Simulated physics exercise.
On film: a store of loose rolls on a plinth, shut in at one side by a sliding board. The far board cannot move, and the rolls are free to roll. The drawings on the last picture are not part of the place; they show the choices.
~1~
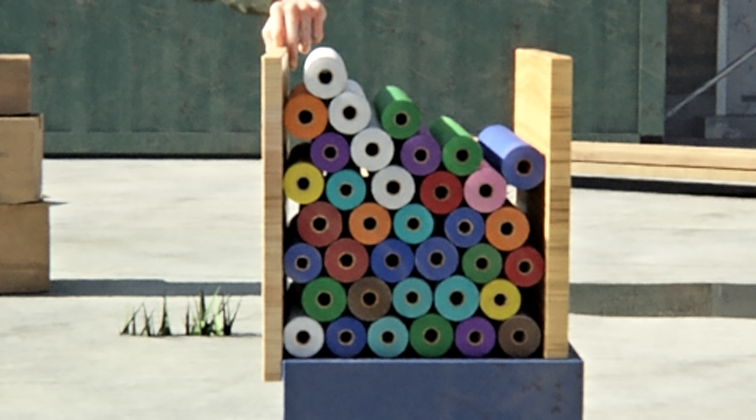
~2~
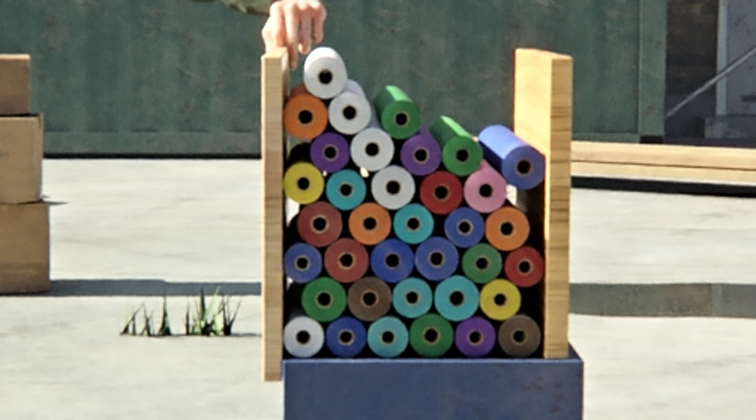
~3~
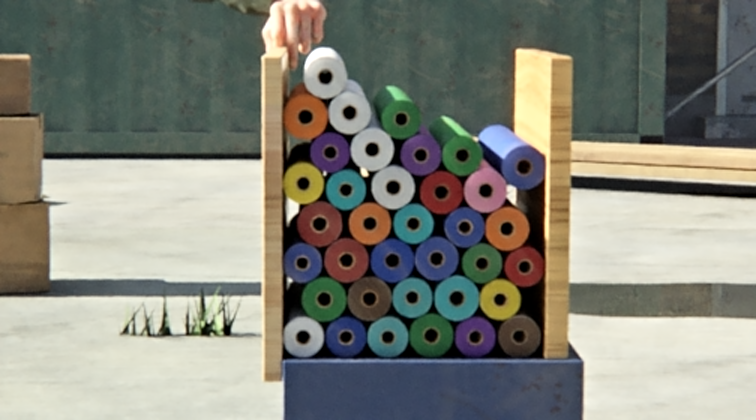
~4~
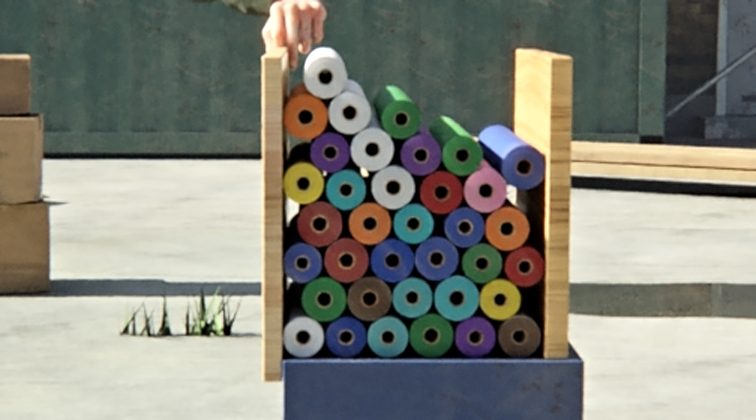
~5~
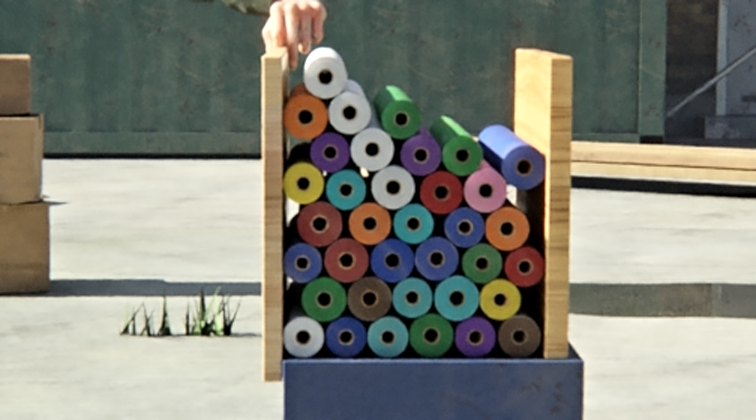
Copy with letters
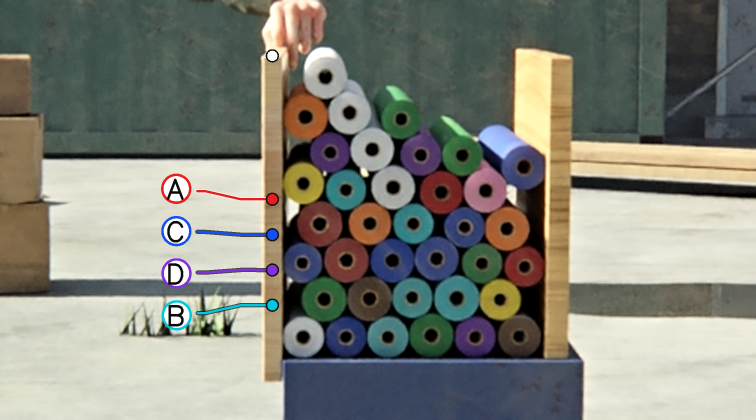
Nothing moves as a hand stays behind the top white roll of a colourful stack.
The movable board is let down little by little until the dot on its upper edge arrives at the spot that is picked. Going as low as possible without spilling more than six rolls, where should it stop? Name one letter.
No lower than D.
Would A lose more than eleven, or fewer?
At A, fewer than eleven.
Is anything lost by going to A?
Yes.
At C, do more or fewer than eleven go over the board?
Fewer than eleven.
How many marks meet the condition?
The number is three.
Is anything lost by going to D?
Yes, at D.
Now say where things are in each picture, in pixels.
In the first frame, a brown roll (519, 336); a turquoise roll (457, 298); a red roll (320, 224).
In the second frame, a red roll (320, 224); a yellow roll (303, 184).
In the third frame, a red roll (441, 192); a purple roll (421, 155).
In the fourth frame, a white roll (325, 77); side board (277, 200).
In the fifth frame, a white roll (303, 337); a brown roll (519, 336); a turquoise roll (457, 298).
On the marked copy, A at (272, 199); B at (272, 305); C at (272, 235); D at (272, 270); the white dot at (272, 56).
Following D. Soon after the start, top of the board (283, 148).
Later, top of the board (283, 249).
In the end, top of the board (283, 269), five out over the board.
As for the rest, A two out over the board; B more than six out over the board; C five out over the board.
